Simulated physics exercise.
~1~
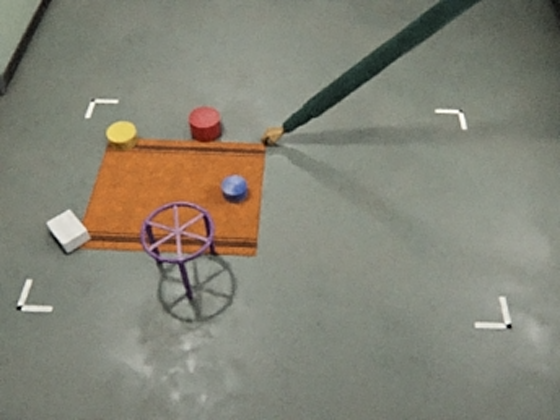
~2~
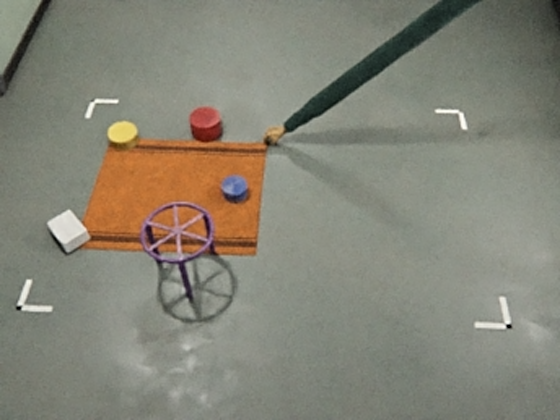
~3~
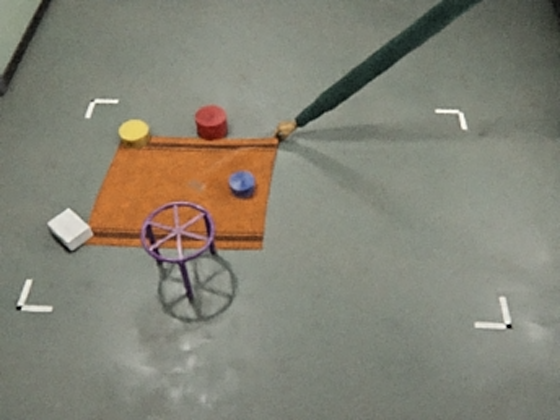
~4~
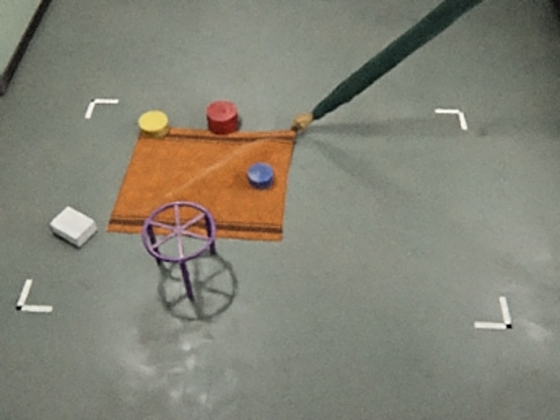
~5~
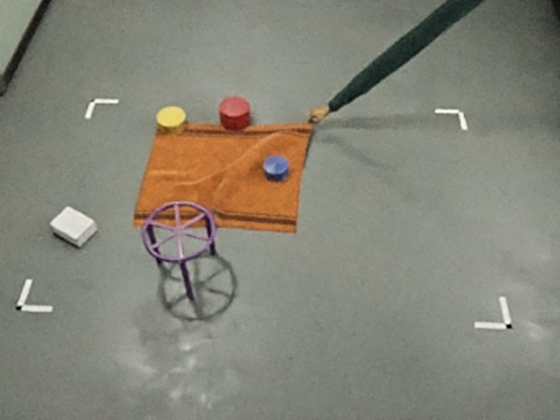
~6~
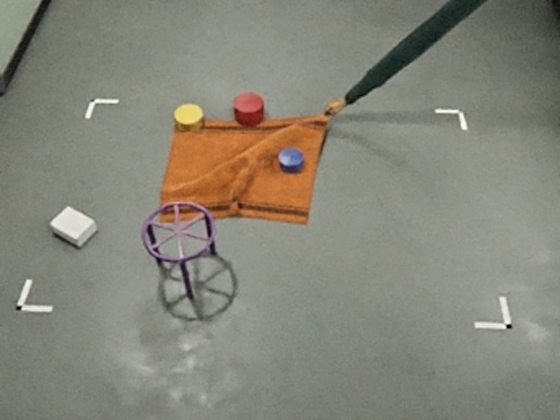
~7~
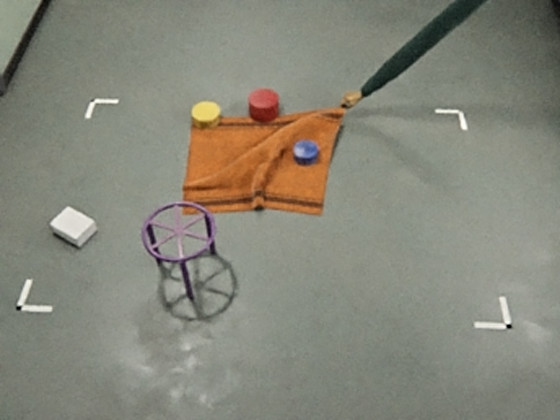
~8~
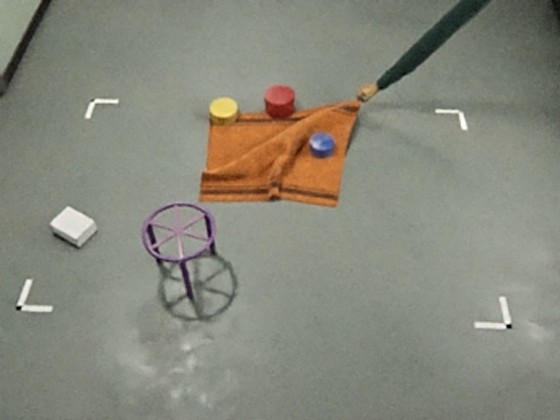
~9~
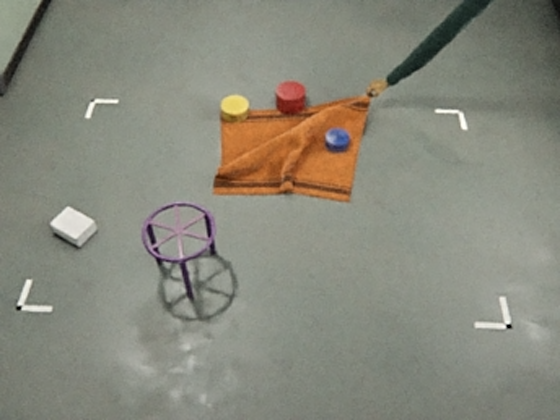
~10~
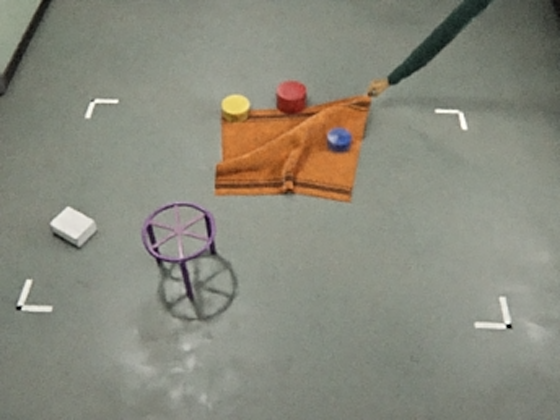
An orange play mat is pulled right and slightly up across the grey floor by a dark-sleeved arm at its top corner, wrinkling as it carries the blue, red and yellow tubs along, then stops, leaving the purple stool and white box behind at left.
